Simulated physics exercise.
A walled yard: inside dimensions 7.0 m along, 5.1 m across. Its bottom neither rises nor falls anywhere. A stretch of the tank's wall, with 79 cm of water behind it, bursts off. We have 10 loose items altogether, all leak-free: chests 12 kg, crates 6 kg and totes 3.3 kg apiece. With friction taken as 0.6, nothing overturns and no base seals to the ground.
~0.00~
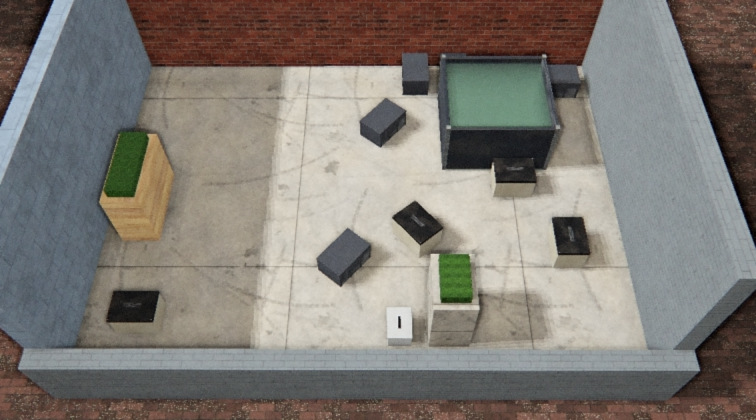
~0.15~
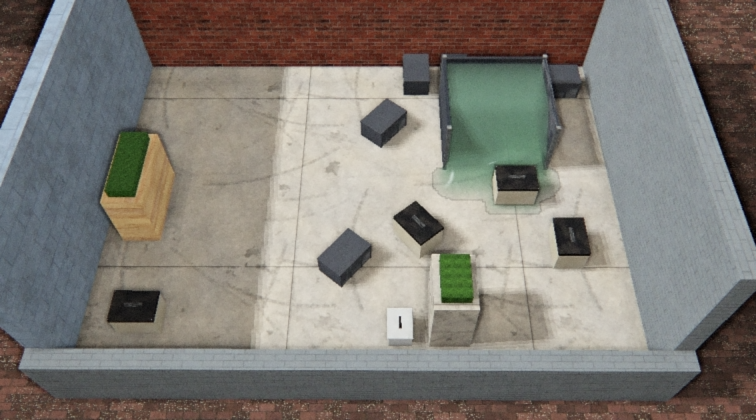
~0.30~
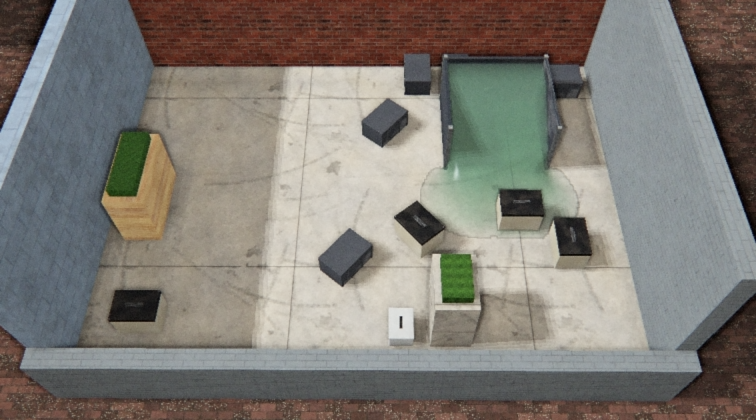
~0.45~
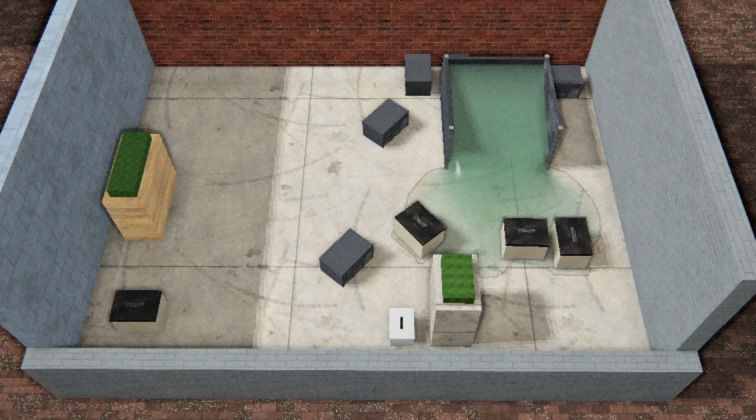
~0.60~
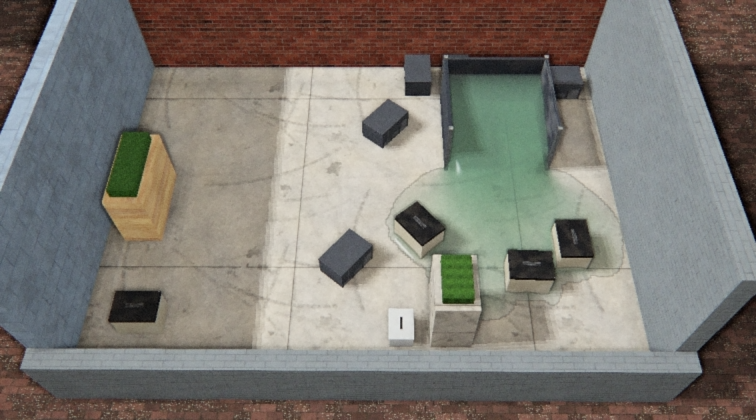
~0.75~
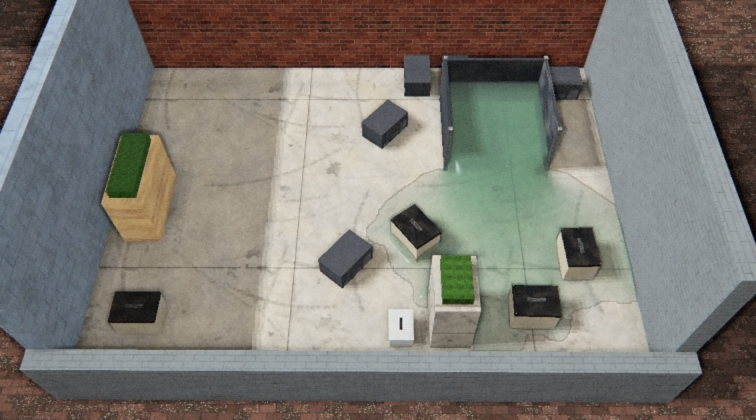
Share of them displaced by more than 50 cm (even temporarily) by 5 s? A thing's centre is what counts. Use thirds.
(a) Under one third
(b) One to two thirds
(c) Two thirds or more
b.
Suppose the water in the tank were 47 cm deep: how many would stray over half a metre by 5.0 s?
That would make 5 of them.
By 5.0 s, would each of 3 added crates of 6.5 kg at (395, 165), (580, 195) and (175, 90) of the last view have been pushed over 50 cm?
Going through them in turn, I'd say not that far, beyond and not that far.
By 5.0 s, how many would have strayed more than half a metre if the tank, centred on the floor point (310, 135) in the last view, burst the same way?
The count would be 3.
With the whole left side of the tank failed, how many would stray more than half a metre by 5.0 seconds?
Then 2 of them would.
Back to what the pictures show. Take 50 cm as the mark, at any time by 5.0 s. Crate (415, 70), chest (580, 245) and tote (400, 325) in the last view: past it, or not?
Within the mark, beyond the mark, beyond the mark.
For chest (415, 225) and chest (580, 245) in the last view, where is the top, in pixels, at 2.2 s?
(262, 307) and (636, 300), roughly.
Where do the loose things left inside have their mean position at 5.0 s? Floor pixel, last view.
Close to (354, 183).
After 1.1 s 3 of 10 are over 50 cm from their spots; 1 afloat.
After 2.2 s 5 of 10 are over 50 cm from their spots; 3 afloat.
After 3.5 s 5 of 10 are over 50 cm from their spots; 6 afloat.
After 5.0 s 6 of 10 are over 50 cm from their spots, and 6 have been at some point; 7 afloat.
